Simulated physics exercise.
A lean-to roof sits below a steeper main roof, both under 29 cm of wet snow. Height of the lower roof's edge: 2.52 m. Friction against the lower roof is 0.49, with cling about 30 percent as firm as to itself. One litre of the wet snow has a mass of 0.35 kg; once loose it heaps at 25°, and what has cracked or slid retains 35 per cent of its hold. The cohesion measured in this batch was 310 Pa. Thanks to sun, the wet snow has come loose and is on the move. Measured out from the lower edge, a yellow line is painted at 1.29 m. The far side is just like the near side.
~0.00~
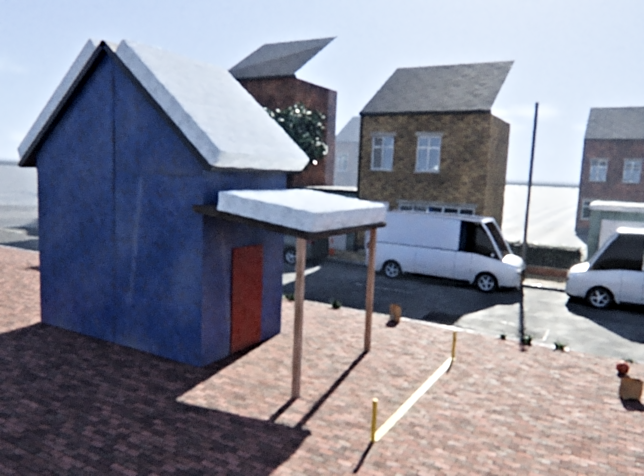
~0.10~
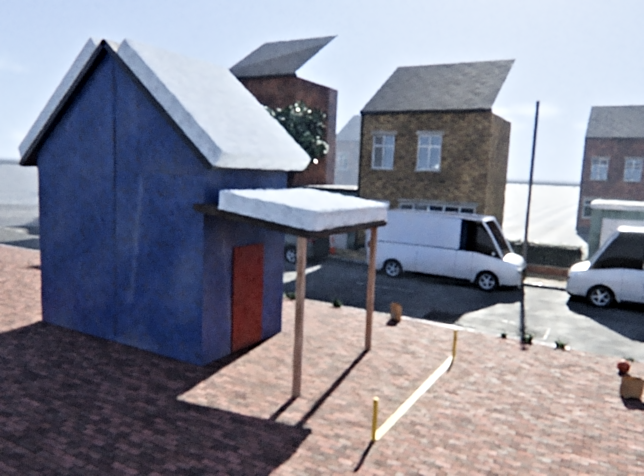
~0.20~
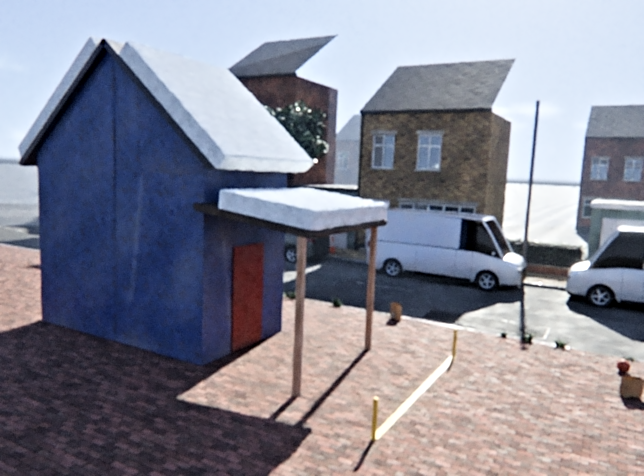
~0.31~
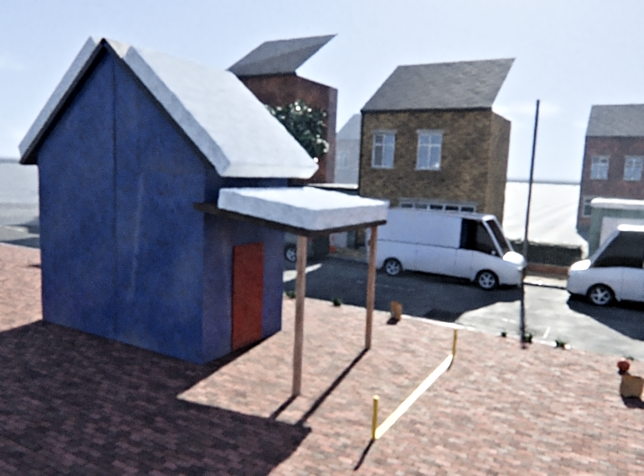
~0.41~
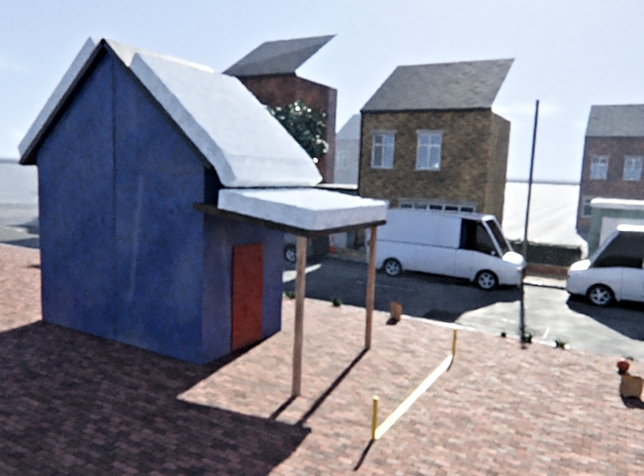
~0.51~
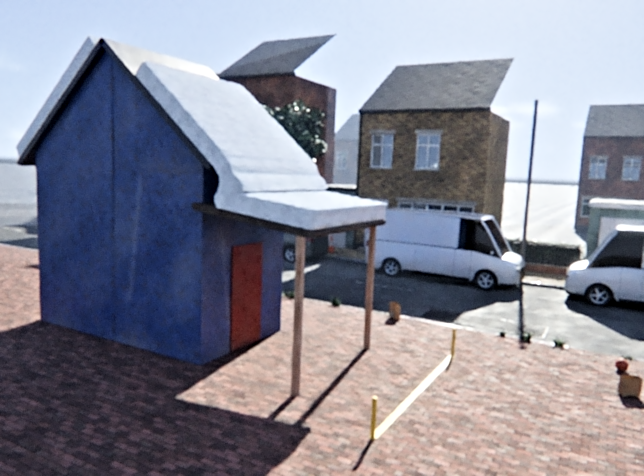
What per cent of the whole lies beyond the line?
Roughly 23 %.
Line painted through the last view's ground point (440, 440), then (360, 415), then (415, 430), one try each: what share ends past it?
Roughly 12 %, then 30 %, then 18 %.
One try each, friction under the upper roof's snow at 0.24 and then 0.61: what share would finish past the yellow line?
It would be 18 % the first time and 0 % the second.
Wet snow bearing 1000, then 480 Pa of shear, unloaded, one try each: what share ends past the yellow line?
3 %, then 12 %.
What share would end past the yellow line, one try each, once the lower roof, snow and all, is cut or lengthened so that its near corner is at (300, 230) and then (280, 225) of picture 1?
Respectively 30 % and 35 %.
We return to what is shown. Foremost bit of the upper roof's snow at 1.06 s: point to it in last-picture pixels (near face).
Position: Approx. (309, 203).
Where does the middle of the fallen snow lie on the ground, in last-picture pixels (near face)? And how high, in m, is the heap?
Near (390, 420), some 0.3 m high.
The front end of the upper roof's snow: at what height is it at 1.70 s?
Measured height: Approx. 0.8 m.
By 1.06 s, none is below the lower edge and 0 % is past the line.
By 1.70 s, 23 % is below the lower edge and 0 % is past the line.
By 2.35 s, 42 % is below the lower edge and 21 % is past the line.
By 3.00 s, 43 % is below the lower edge and 23 % is past the line.
By 3.80 s, at the end, 43 % is below the lower edge and 23 % is past the line.
